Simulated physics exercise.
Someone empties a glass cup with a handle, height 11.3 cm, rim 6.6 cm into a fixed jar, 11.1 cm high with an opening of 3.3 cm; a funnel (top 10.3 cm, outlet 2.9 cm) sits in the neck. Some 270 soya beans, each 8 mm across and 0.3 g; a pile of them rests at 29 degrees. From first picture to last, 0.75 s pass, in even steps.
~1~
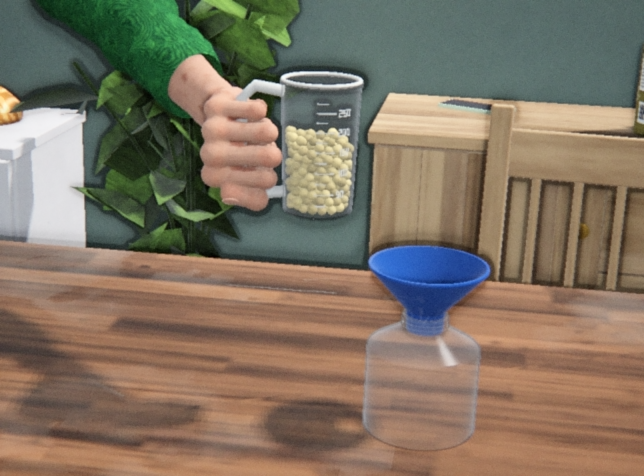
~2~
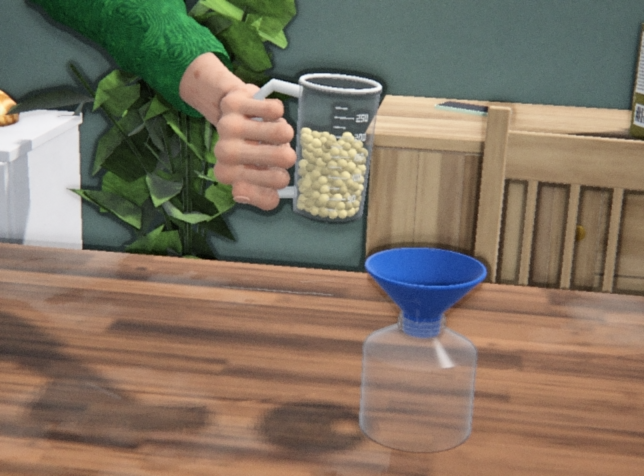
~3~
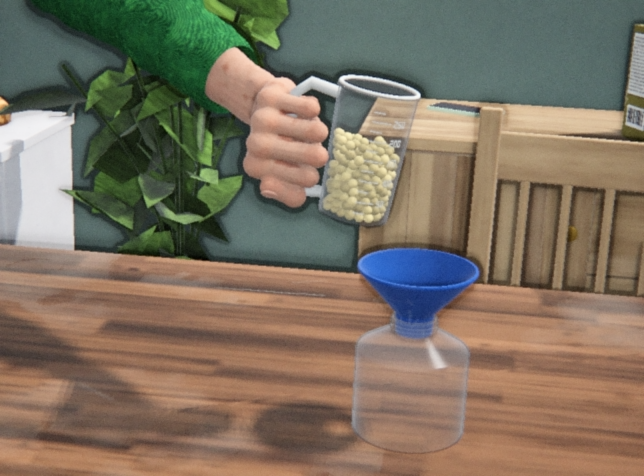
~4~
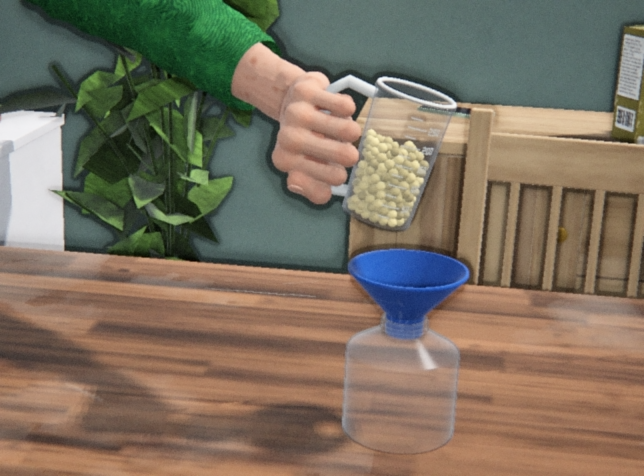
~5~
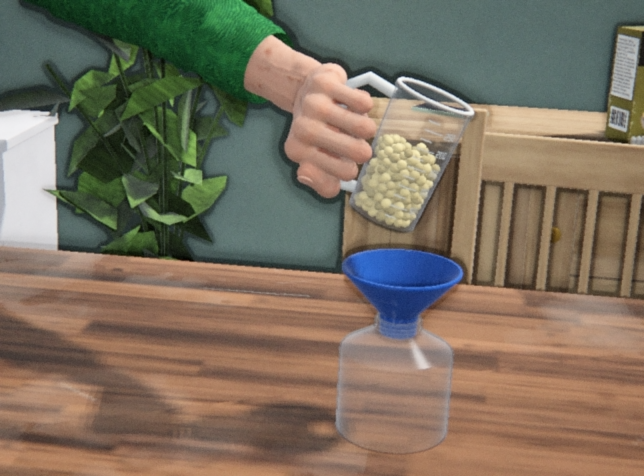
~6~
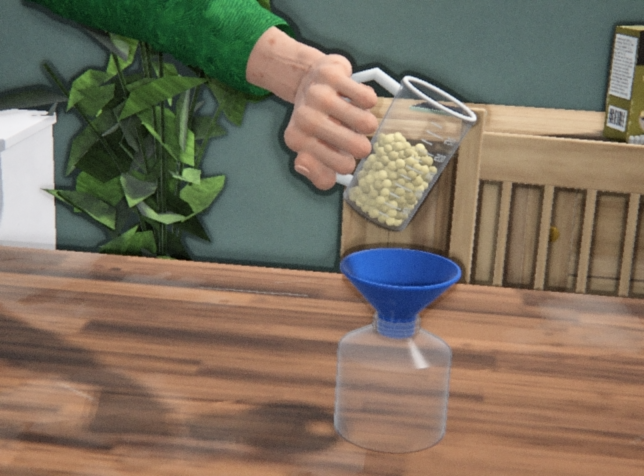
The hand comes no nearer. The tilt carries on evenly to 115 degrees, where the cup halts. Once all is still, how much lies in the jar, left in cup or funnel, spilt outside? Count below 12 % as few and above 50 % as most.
Jar: Few, still above: Few, spilt: Most.
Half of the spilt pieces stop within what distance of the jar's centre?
Some 18 cm.
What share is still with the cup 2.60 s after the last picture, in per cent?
About 15 per cent.
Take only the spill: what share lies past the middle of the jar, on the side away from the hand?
Roughly 100 per cent.
Then, 1.11 s after the last picture, tilt 67 degrees; the cup holds 100 %, the jar 0 %.
Then, 1.84 s after the last picture, tilt 94 degrees; the cup holds 100 %, the jar 0 %.
Then, 2.60 s after the last picture, tilt 115 degrees; the cup holds 15 %, the jar 0 %.
In the end, jar 0 %, still above 0 %, spilt 100 %.
